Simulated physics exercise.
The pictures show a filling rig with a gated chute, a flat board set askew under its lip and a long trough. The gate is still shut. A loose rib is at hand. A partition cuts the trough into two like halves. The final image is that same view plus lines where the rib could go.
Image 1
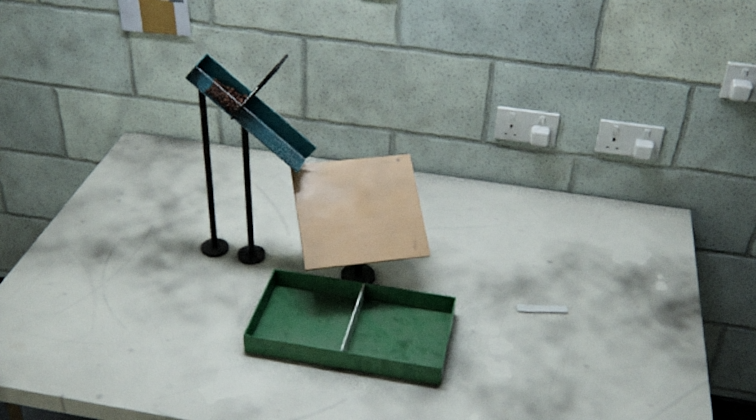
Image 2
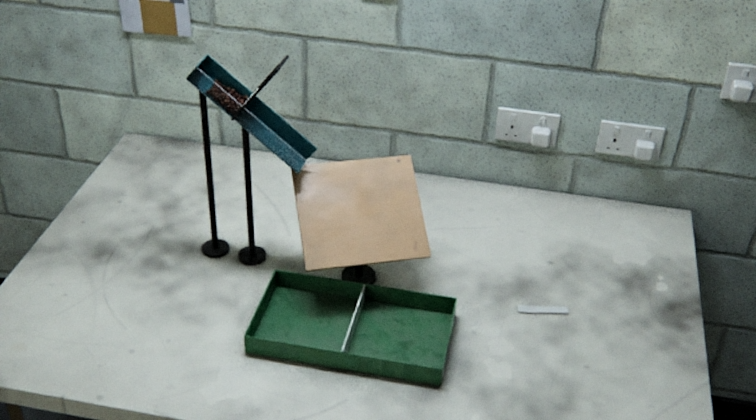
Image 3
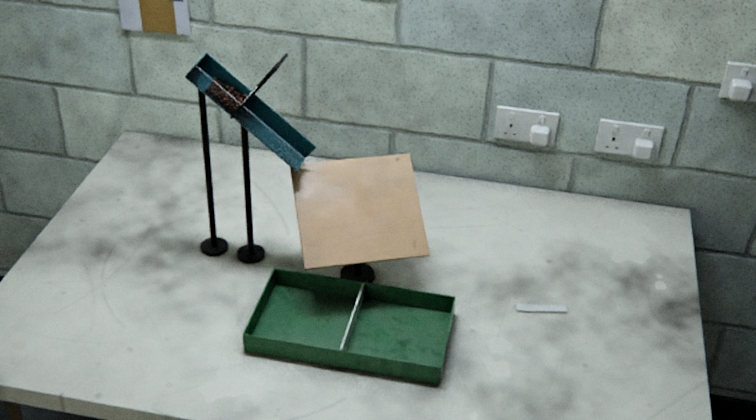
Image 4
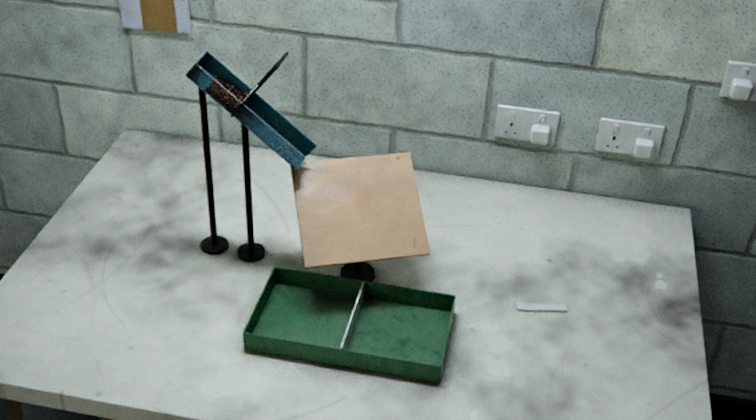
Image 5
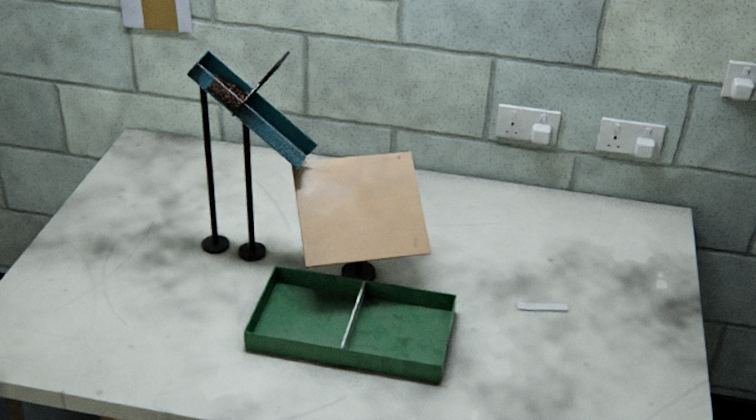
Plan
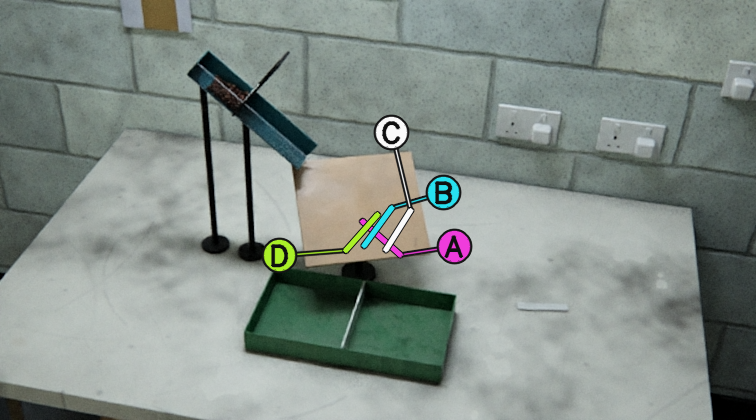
Nothing moves beyond a faint shake of the view: small brown pieces sit behind a raised gate in a blue sloping chute, above a tilted tan board and a divided green trough, with a pale strip lying to the right.
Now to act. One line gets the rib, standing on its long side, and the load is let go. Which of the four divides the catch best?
I would pick line B.
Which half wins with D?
The left half.
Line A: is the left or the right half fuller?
Right.
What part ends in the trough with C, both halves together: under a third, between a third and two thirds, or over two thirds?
Line C gives over two thirds.
On the marked copy, line A from (362, 221) to (400, 254); line B from (391, 207) to (364, 245); line C from (410, 210) to (385, 249); line D from (377, 214) to (345, 250).
If A is chosen, of what is caught, only a few in the left half, all but a few in the right.
If B is chosen, of what is caught, close to two thirds in the left half, close to a third in the right.
If C is chosen, of what is caught, only a few in the left half, all but a few in the right.
If D is chosen, of what is caught, the bulk in the left half, a small share in the right.
